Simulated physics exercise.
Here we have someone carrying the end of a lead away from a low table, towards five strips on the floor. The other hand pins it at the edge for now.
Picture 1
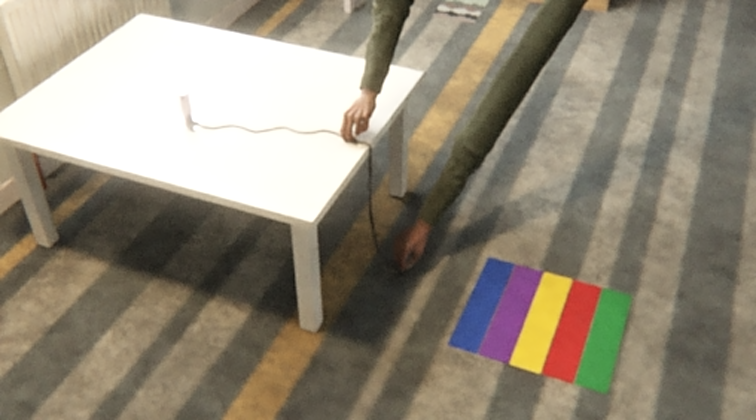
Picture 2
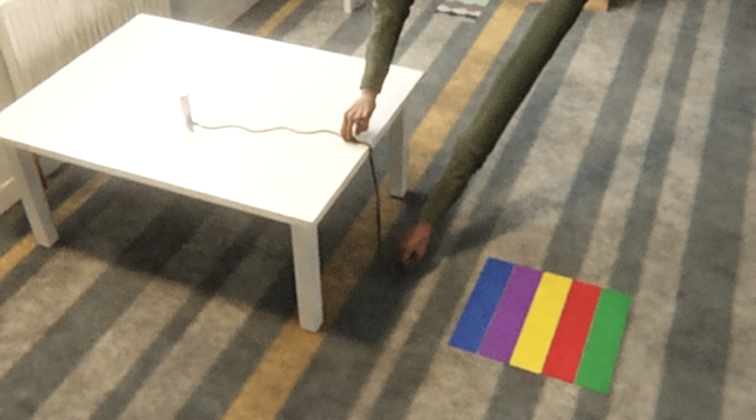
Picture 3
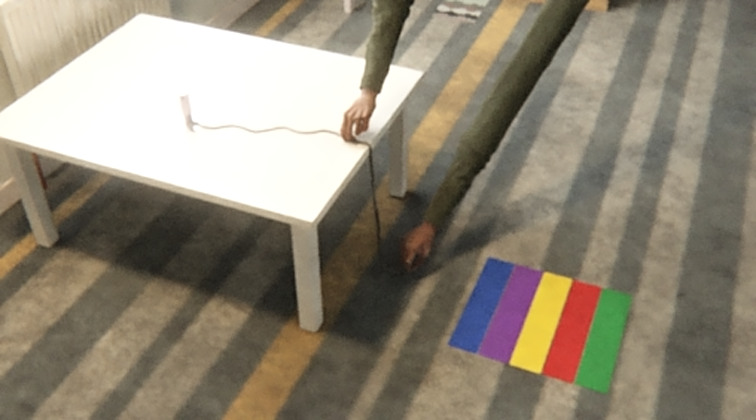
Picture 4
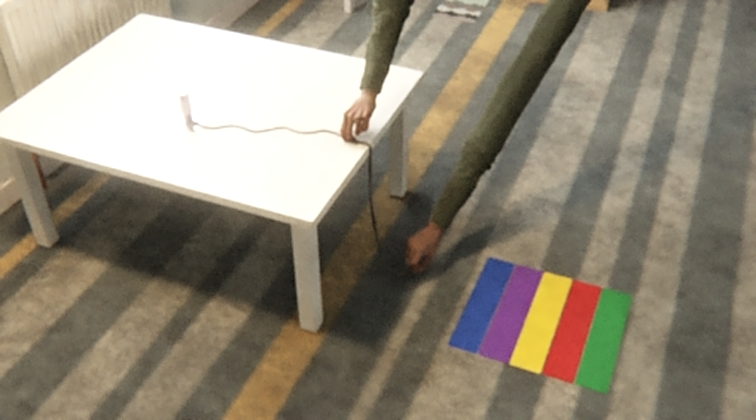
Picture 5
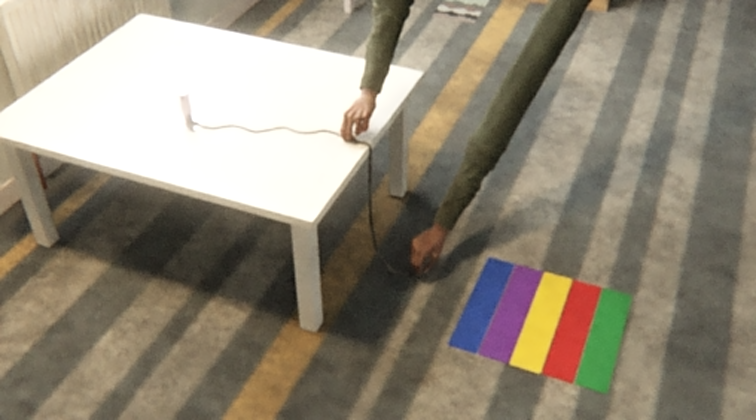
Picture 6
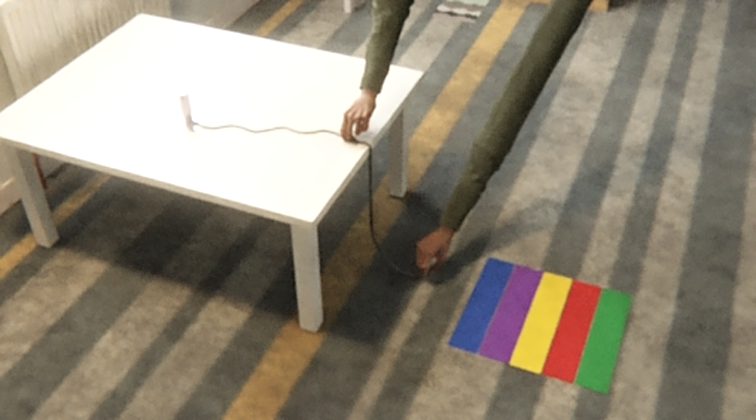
A hand holding the lower end of a thin dark lead moves slightly rightward, just above the striped carpet, away from a low white table. The other hand stays at the table's edge, pinning the lead, while the blue, purple, yellow, red and green strips lie still on the floor.
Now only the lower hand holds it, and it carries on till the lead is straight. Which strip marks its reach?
It gets as far as the purple strip.
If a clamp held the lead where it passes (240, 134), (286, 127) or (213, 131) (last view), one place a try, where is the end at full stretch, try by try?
Near (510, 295), (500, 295) and (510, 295).
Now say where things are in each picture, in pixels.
In the first picture, end (406, 266); blue (470, 332); purple (500, 341); yellow (531, 351); red (563, 360); green (596, 370).
In the second picture, end (407, 267); lead through (220, 127) (276, 128) (333, 133) (371, 163) (379, 215) (381, 259).
In the third picture, end (412, 268).
In the fourth picture, end (418, 270); lead through (220, 127) (276, 128) (333, 133) (370, 163) (373, 214) (381, 259).
In the fifth picture, end (422, 271).
In the sixth picture, end (428, 273); lead through (220, 127) (276, 128) (333, 133) (370, 163) (371, 214) (386, 259).
Soon after, end near (467, 284); short of the strips.
Then, end near (496, 292); over blue.
At full stretch, end near (514, 297); over purple. The purple one.
